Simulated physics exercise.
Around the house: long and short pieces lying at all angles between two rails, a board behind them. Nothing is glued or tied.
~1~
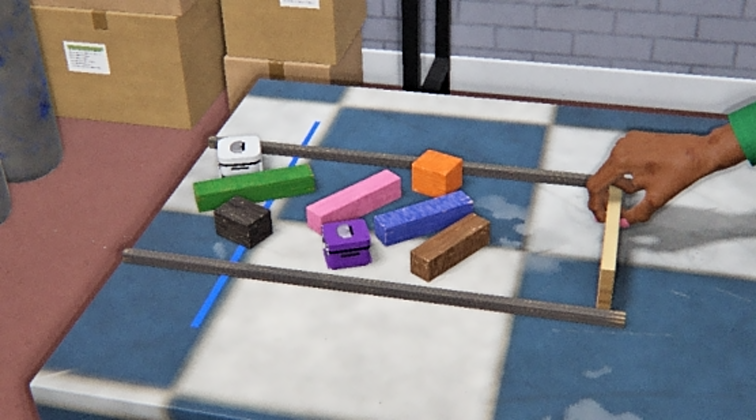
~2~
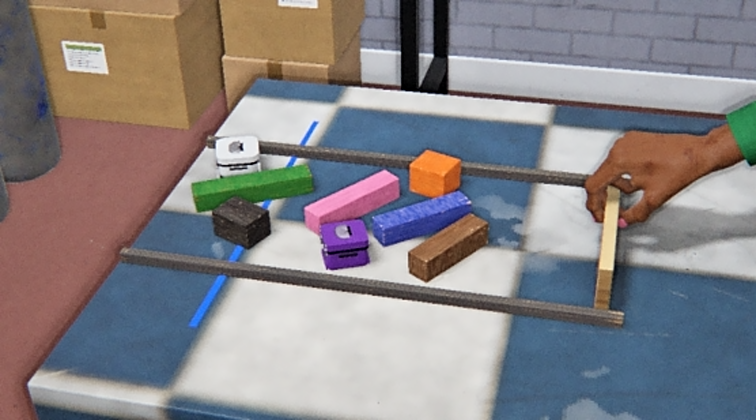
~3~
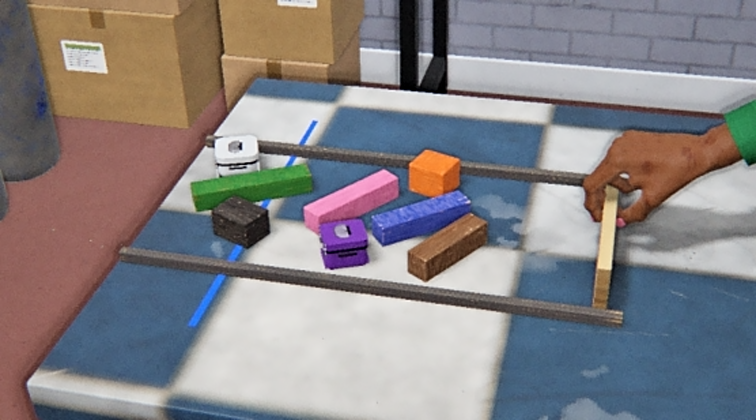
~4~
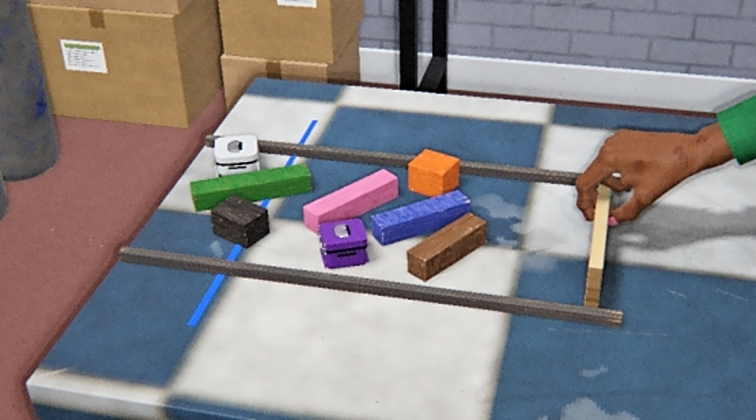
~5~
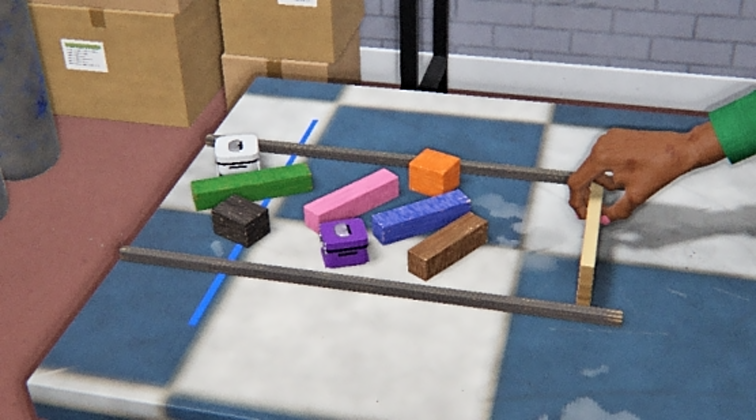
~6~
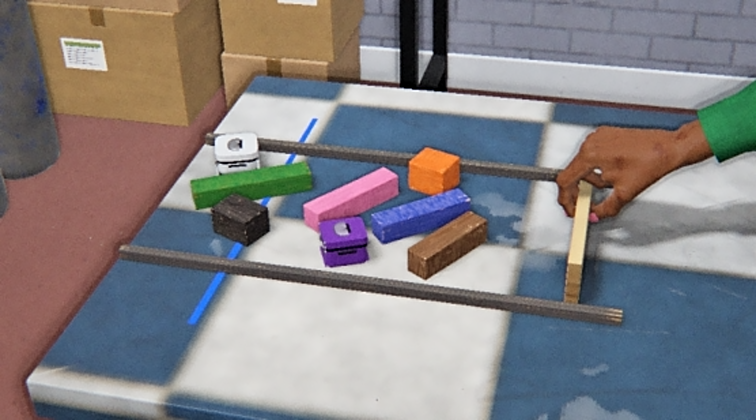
On a checkered tabletop, a hand slides an upright wooden board slightly left between two rails, the scattered coloured blocks staying still.
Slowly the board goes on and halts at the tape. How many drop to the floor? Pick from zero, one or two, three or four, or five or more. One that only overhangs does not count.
As it turns out, the number that fall off is zero.
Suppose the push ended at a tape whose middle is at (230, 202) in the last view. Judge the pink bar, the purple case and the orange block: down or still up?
The pink bar survives, the purple case is kept, the orange block holds on.
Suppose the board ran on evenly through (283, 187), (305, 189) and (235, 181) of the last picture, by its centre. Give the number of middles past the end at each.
The counts: 0, 0 and 3.
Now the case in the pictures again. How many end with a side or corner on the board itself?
It touches 3.
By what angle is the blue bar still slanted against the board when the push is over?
Near 25 degrees.
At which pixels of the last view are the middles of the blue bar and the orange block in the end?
About (236, 189), and the other about (269, 151).
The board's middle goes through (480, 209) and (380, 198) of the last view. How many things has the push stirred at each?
By then 1, and 5.
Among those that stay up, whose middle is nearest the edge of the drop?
That is the white case.
Soon after, none off yet; white case at rest near (237, 156); green bar at rest near (252, 185); black block at rest near (241, 220).
Then, none off yet; white case moving near (229, 152); green bar moved a little near (232, 178); black block moved about its own width near (202, 219).
At rest, the number that fall off is zero.
